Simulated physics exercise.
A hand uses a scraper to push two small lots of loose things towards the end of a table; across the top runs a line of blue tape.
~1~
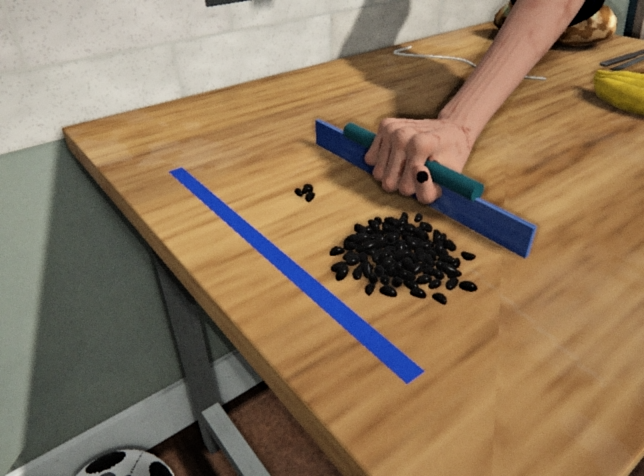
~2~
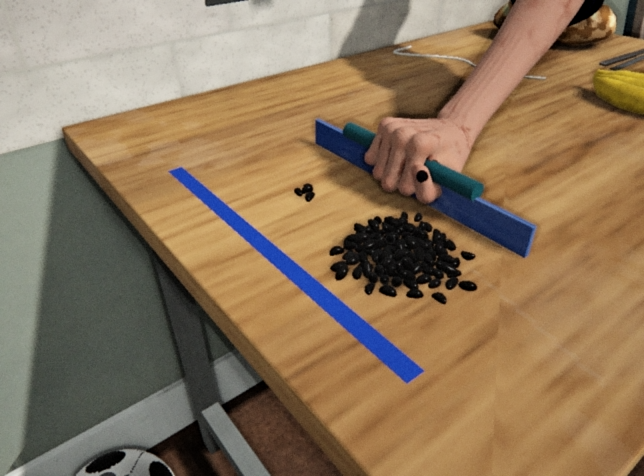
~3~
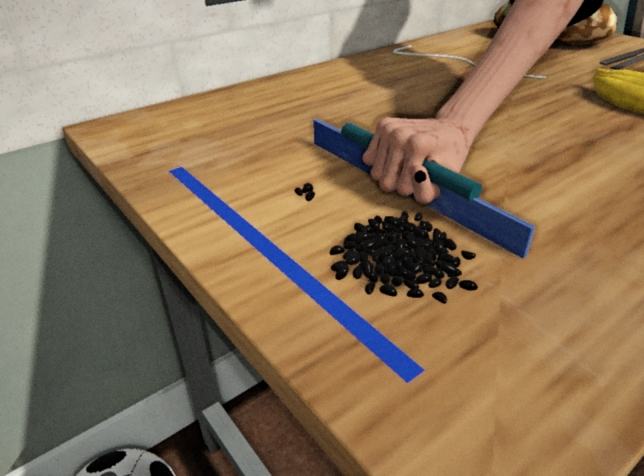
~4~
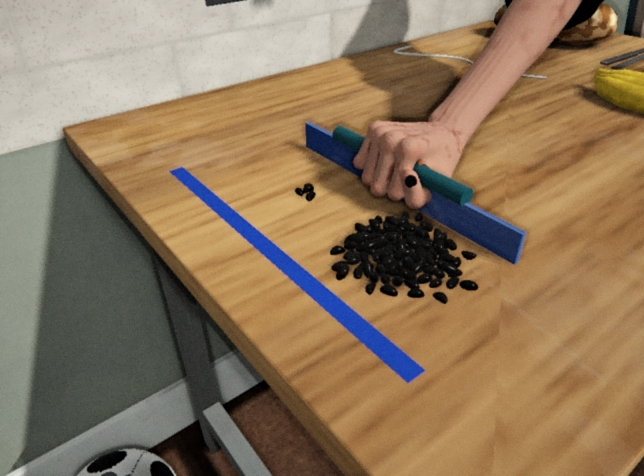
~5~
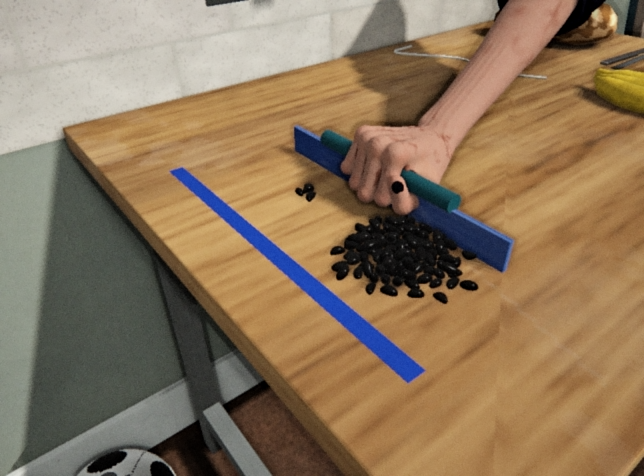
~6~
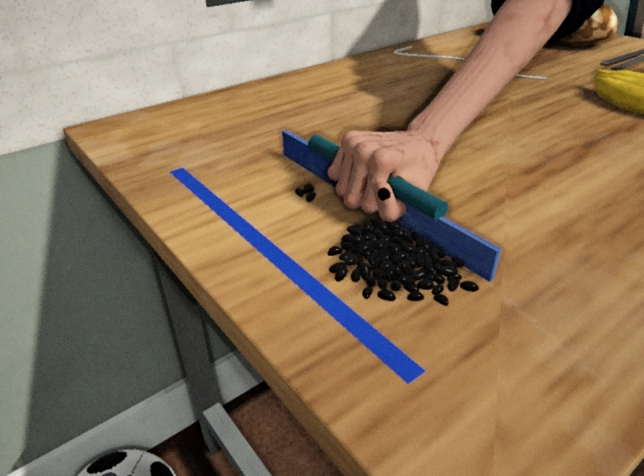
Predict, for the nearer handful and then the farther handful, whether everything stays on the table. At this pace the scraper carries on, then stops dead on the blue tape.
Result: The nearer handful won't all make it - some goes over. The farther handful will all make it and stay up.
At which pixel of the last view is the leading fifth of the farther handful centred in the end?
Near (221, 229).
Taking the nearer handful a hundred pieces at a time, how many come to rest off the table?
Near 10 %.
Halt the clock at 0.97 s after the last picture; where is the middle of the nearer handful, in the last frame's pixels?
At about (286, 319).
Then, 0.48 s after the last picture, scraper still moving, near (315, 201); nearer handful all on the table, its front near (293, 300); farther handful all on the table, its front near (268, 203).
Then, 0.97 s after the last picture, scraper stopped at the blue tape; nearer handful a small part over the edge; farther handful all on the table, its front near (213, 225).
At rest, scraper stopped at the blue tape; nearer handful a small part over the edge; farther handful all on the table, its front near (213, 225).
